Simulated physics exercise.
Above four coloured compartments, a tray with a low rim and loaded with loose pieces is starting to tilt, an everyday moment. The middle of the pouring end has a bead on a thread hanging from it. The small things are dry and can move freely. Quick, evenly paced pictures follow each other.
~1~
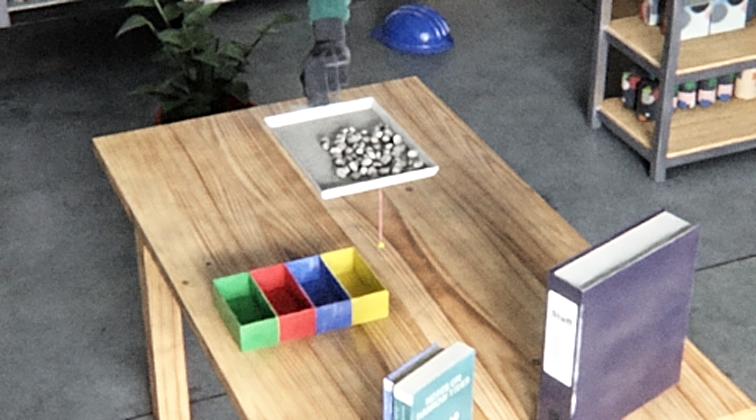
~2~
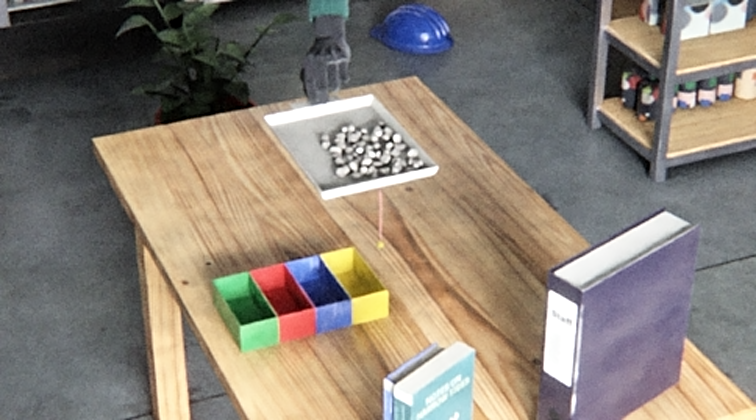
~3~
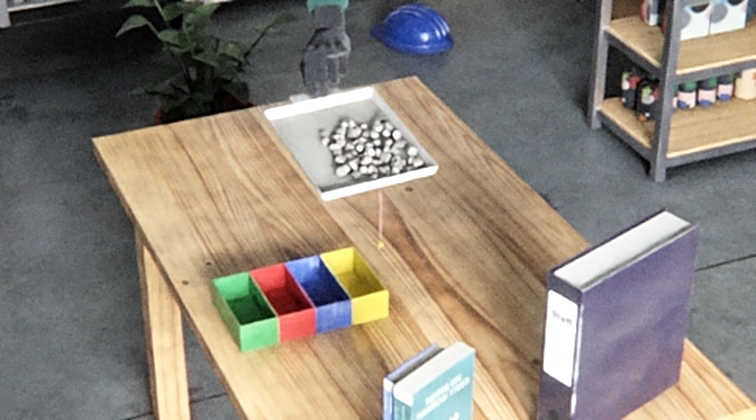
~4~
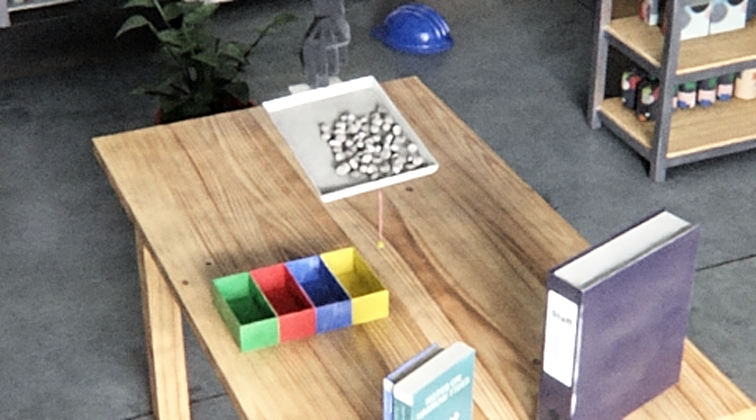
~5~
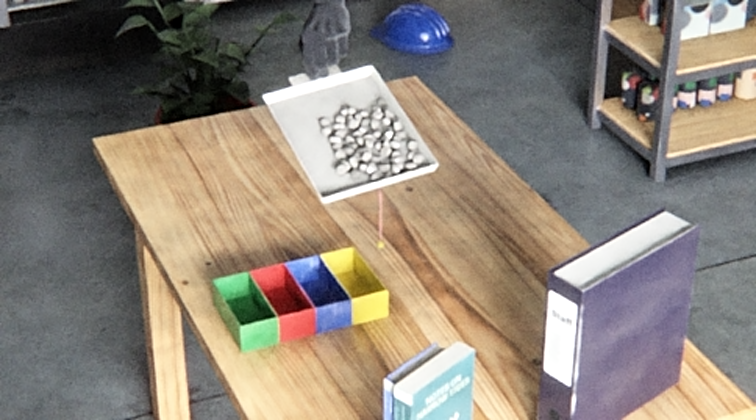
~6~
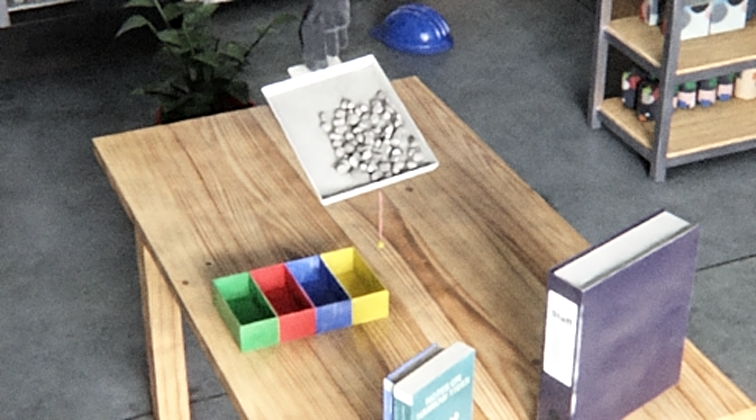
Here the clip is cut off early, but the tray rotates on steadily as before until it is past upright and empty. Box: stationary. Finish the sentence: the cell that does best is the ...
... Yellow cell.
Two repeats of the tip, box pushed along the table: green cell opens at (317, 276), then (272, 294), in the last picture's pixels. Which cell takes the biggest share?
Red first, the blue one second.
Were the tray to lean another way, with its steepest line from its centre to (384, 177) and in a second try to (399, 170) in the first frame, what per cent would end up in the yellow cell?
Around 10 percent for the first aim and around 0 percent for the second.
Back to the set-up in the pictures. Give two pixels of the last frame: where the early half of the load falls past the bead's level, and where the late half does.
At (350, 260) for the first part, then at (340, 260) for the others.
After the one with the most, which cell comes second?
That would be blue.
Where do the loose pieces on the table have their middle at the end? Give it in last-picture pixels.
Near (387, 292).
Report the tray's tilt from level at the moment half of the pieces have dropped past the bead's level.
Around 95°, give or take.
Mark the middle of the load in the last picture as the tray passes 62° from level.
The load is centred around (359, 179).
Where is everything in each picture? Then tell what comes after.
Corners of the pouring end (324, 190) and (434, 166), level; middle of the load (370, 154), bits of gravel; bead on its thread (380, 245); green cell (260, 332); red cell (297, 323); blue cell (334, 314); yellow cell (370, 305), in the first picture.
Corners of the pouring end (324, 190) and (434, 166), level; middle of the load (370, 153), in the second picture.
Corners of the pouring end (324, 192) and (434, 165), tipped barely, lowest at the left corner; middle of the load (370, 150), in the third picture.
Corners of the pouring end (324, 194) and (434, 164), tipped a little, lowest at the left corner; middle of the load (370, 147), in the fourth picture.
Corners of the pouring end (324, 196) and (434, 163), tipped a little, lowest at the left corner; middle of the load (370, 143), in the fifth picture.
Corners of the pouring end (324, 198) and (434, 162), tipped clearly, lowest at the left corner; middle of the load (370, 140); green cell (260, 332); red cell (297, 323); blue cell (334, 314); yellow cell (370, 305), in the sixth picture.
Just after the last frame, tray tipped steeply; almost all on the tray; about a tenth falling or outside the box.
A moment on, tray tipped right over; roughly a quarter on the tray; roughly a third in the yellow cell; about a tenth in the blue cell; just a few in the red cell; roughly a third falling or outside the box.
Further on, tray tipped past a quarter turn; roughly half in the yellow cell; roughly a quarter in the blue cell; just a few in the red cell; roughly a quarter falling or outside the box.
When it is over, tray tipped past a quarter turn; roughly half in the yellow cell; roughly a quarter in the blue cell; just a few in the red cell; not one in the green cell; roughly a quarter outside the box.
